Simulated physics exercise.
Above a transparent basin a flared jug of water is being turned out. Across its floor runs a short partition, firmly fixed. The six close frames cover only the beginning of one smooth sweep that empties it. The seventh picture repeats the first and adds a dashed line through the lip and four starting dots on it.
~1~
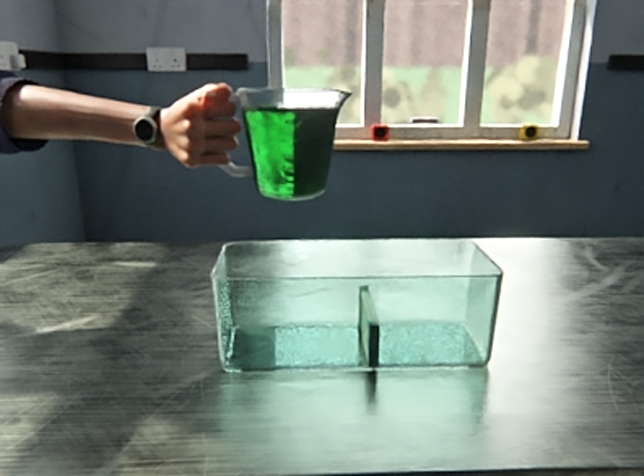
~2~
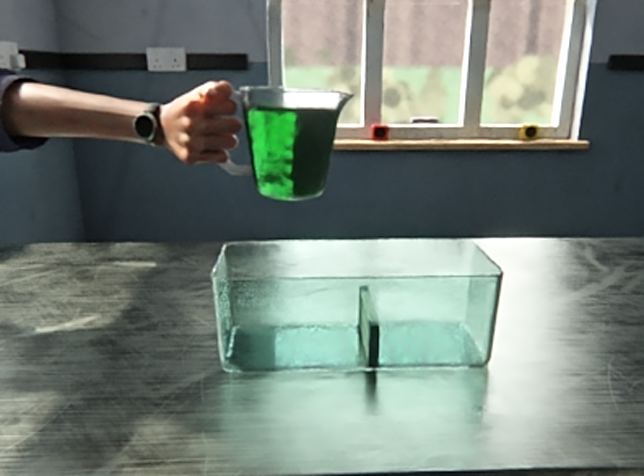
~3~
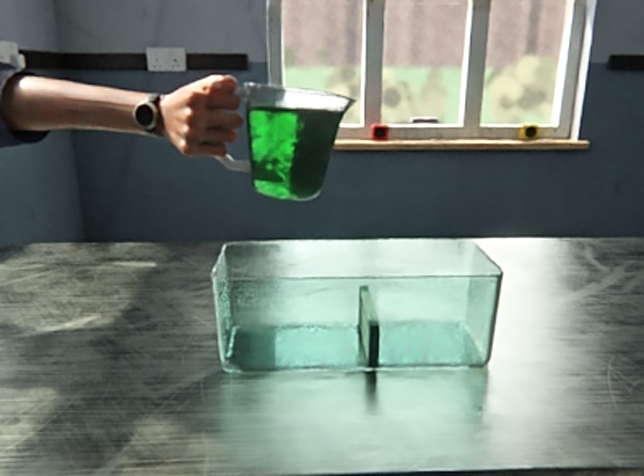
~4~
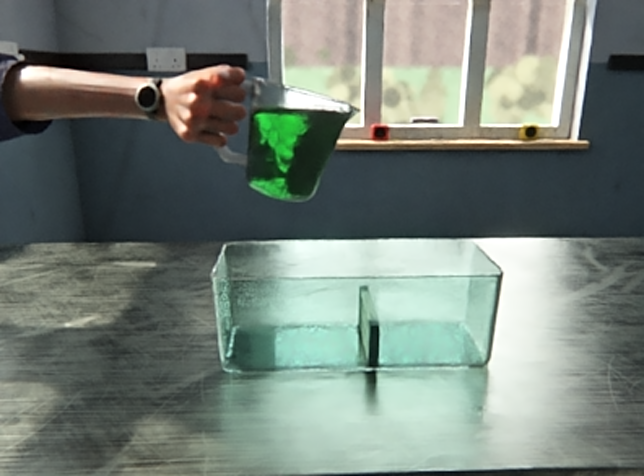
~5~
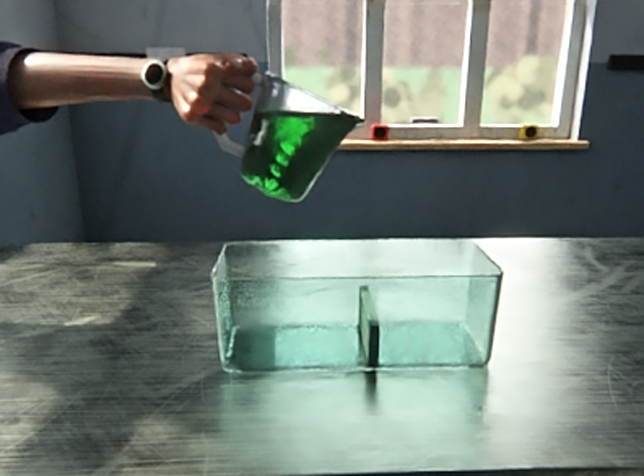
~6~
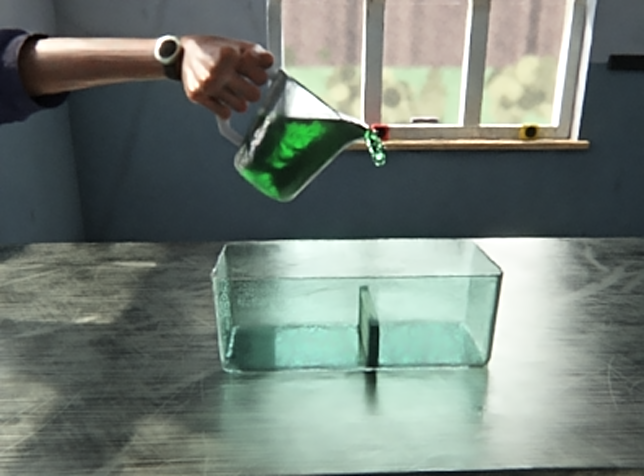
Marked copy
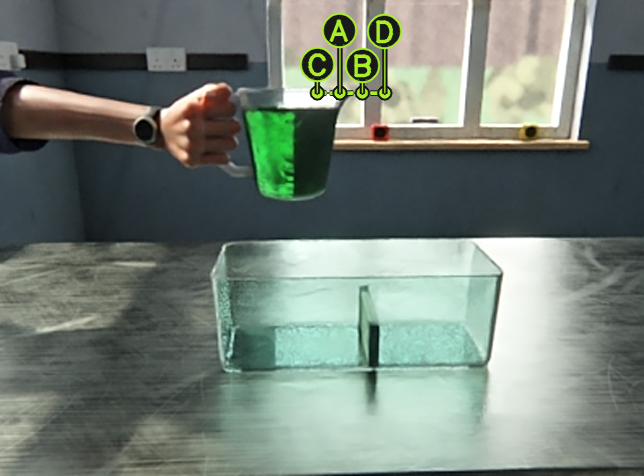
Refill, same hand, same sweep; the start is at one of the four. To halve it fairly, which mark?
The answer is dot C.
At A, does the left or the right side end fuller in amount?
More ends on the right.
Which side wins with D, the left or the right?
More ends on the right.
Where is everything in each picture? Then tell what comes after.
Upright, lip at (350, 92); basin from (220, 368) to (490, 363); top of the wall at (369, 303); nothing has left yet.
Upright, lip at (352, 94); nothing has left yet.
Tipped about 7°, lip at (355, 100); nothing has left yet.
Tipped about 14°, lip at (360, 109); nothing has left yet.
Tipped about 25°, lip at (364, 123); nothing has left yet.
Tipped about 37°, lip at (366, 139); water is over the lip, down to (378, 161).
On the marked copy, A at (339, 92); B at (362, 93); C at (317, 92); D at (384, 93).
If A is chosen, about 20 % ends left of the wall and 79 % right of it.
If B is chosen, about 6 % ends left of the wall and 93 % right of it.
If C is chosen, about 46 % ends left of the wall and 53 % right of it.
If D is chosen, about 4 % ends left of the wall and 94 % right of it.
